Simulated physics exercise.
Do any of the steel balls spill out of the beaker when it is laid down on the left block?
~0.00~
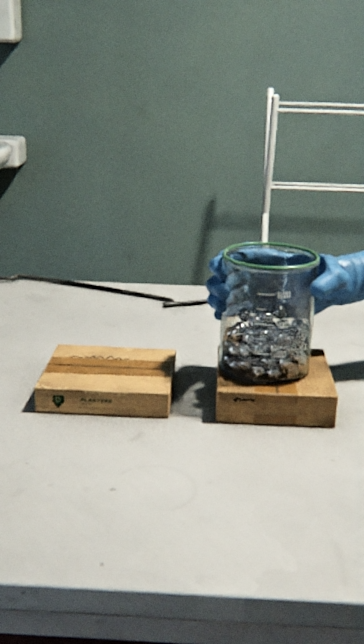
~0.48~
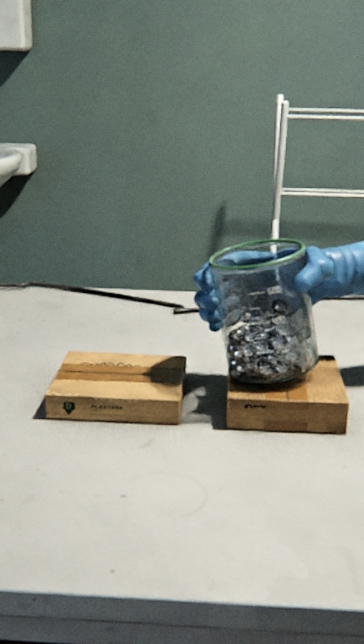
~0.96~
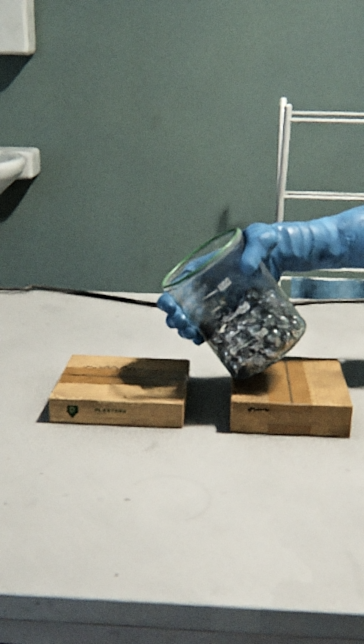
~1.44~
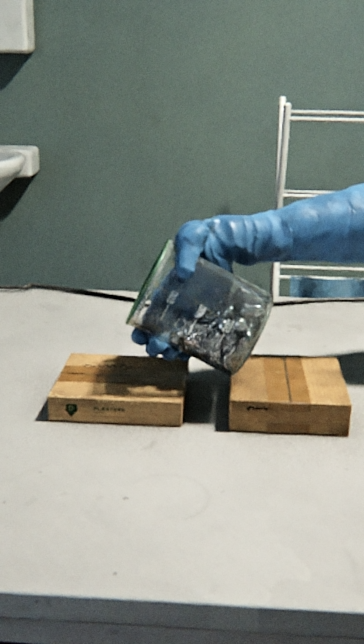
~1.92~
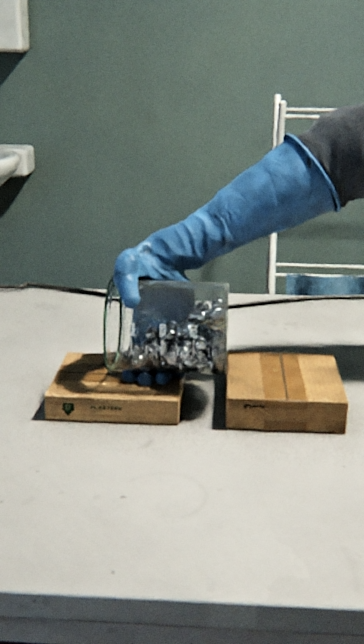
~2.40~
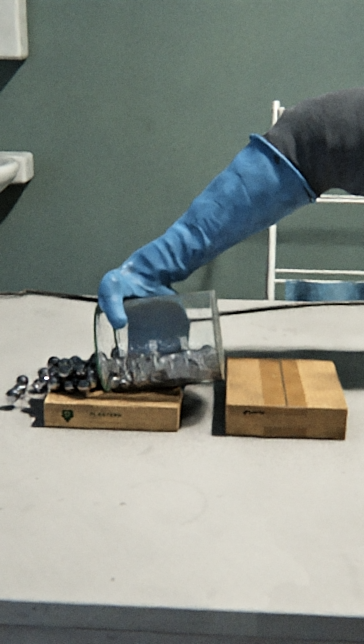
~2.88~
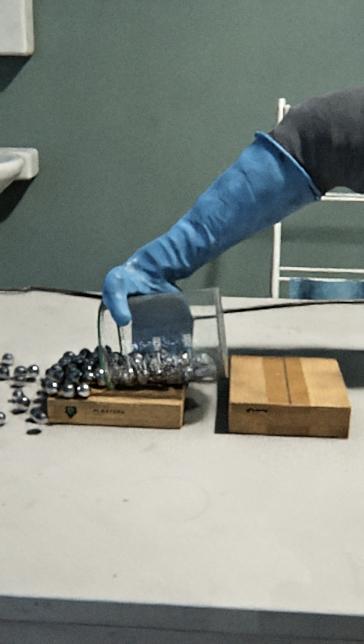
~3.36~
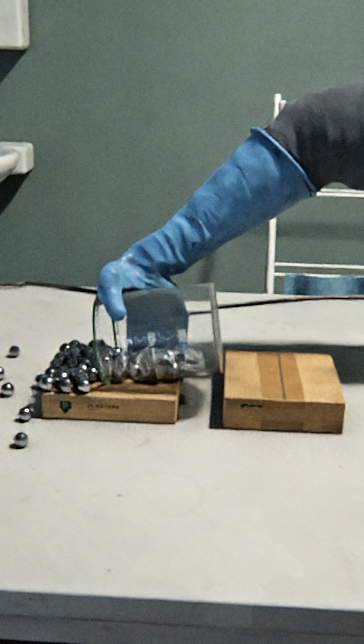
Yes, many of them run out over the rim, heaping up on the left block and scattering onto the table, while some stay in the beaker.
